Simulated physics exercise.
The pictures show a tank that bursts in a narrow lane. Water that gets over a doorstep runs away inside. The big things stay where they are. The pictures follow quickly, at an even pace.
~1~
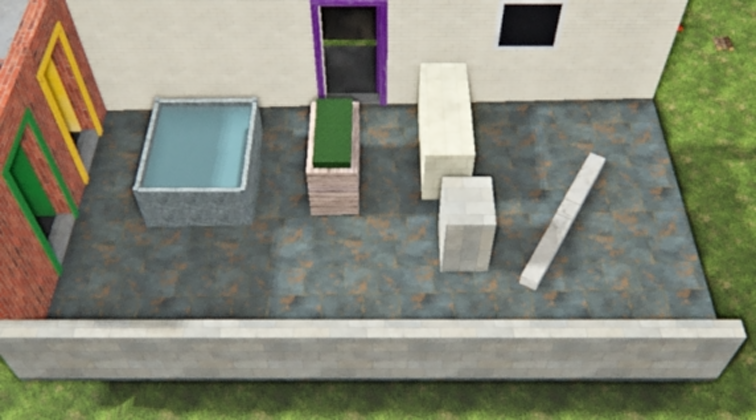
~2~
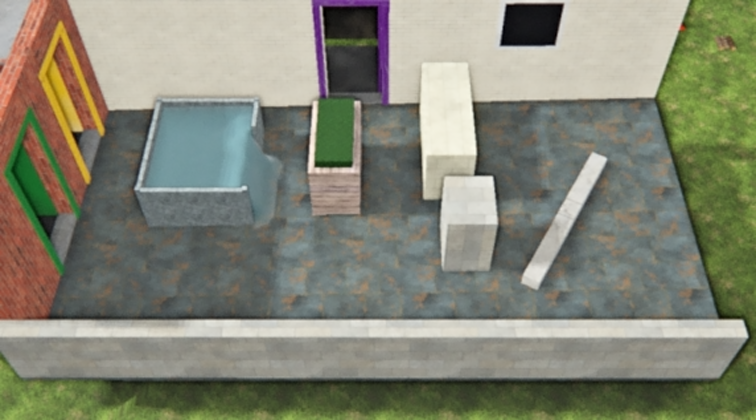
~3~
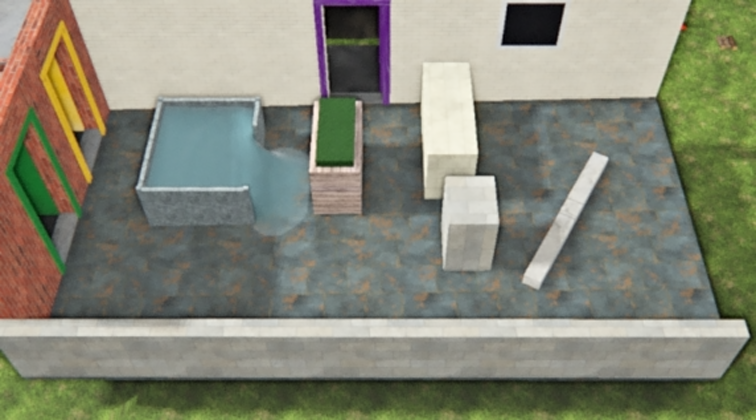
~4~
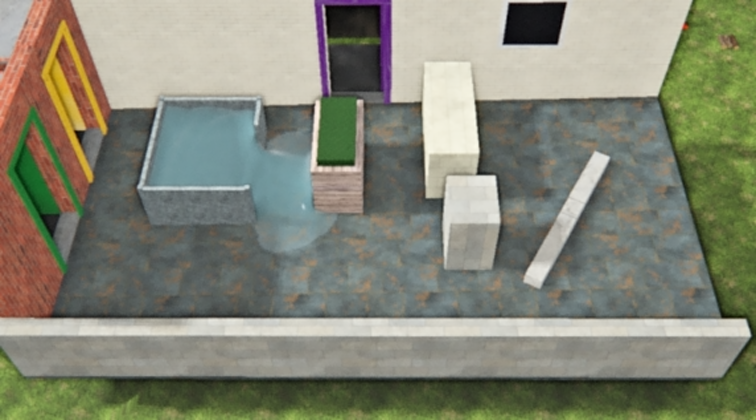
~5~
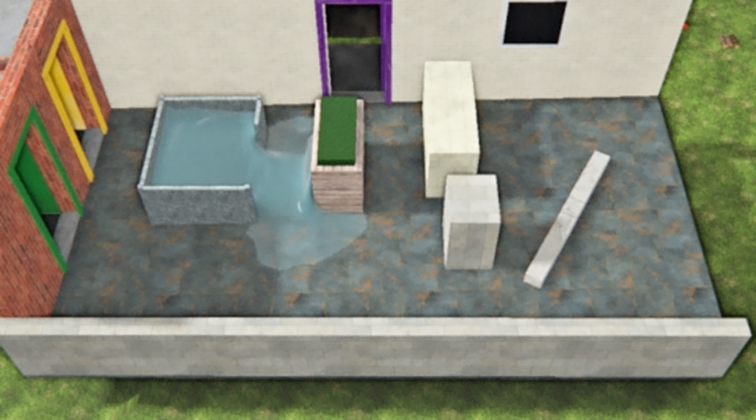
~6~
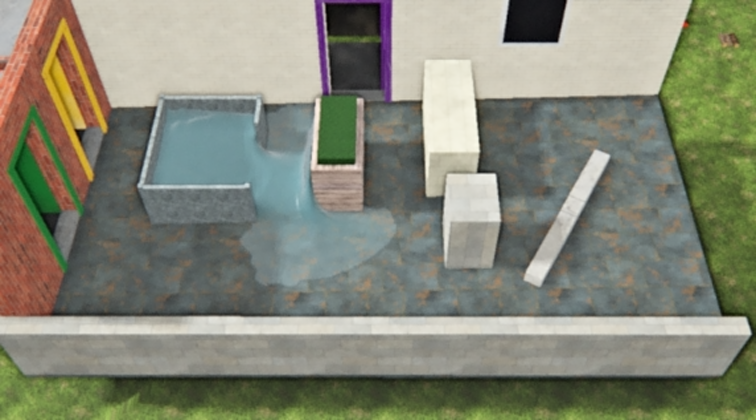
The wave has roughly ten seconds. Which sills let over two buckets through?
The purple door floods; the yellow door holds within the limit; the green door holds within the limit.
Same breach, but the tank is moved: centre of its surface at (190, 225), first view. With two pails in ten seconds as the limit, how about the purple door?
Then: Purple passes that mark.
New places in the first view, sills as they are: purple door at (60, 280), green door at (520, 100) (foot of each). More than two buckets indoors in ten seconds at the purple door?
One by one: The purple one takes more.
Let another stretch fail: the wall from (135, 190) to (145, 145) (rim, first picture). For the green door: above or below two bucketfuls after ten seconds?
Green door takes more.
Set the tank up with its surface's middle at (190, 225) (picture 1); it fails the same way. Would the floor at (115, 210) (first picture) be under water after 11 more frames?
At that place: Dry.
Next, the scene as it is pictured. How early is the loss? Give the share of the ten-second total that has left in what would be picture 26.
About 40 per cent.
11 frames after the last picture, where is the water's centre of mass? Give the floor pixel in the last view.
I would point to (271, 200).
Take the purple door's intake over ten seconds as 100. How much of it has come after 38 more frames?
I make it 95 per cent.
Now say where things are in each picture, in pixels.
The first frame shows the open tank at (199, 147) is whole and still.
In the second frame, water pours out at (252, 179) and has run to (272, 159).
In the third frame, water pours out at (253, 181) and has run to (300, 155).
In the fourth frame, water pours out at (255, 181) and has run to (327, 224).
In the fifth frame, water pours out at (255, 181) and has run to (356, 232).
In the sixth frame, the front is at (389, 234), out from the gap at (255, 180).
A moment on, water covers 25 % of the floor; the purple door under two buckets in, the yellow door not reached, the green door not reached.
Next, water covers 35 % of the floor; the purple door over two buckets in, the yellow door not reached, the green door not reached.
Then, water covers 60 % of the floor; the purple door over two buckets in, the yellow door wet at the sill, nothing in, the green door wet at the sill, nothing in.
Later, water covers 75 % of the floor; the purple door far over two buckets in, the yellow door wet at the sill, nothing in, the green door wet at the sill, nothing in.
In the end, water covers 70 % of the floor; the purple door far over two buckets in, the yellow door wet at the sill, nothing in, the green door wet at the sill, nothing in.
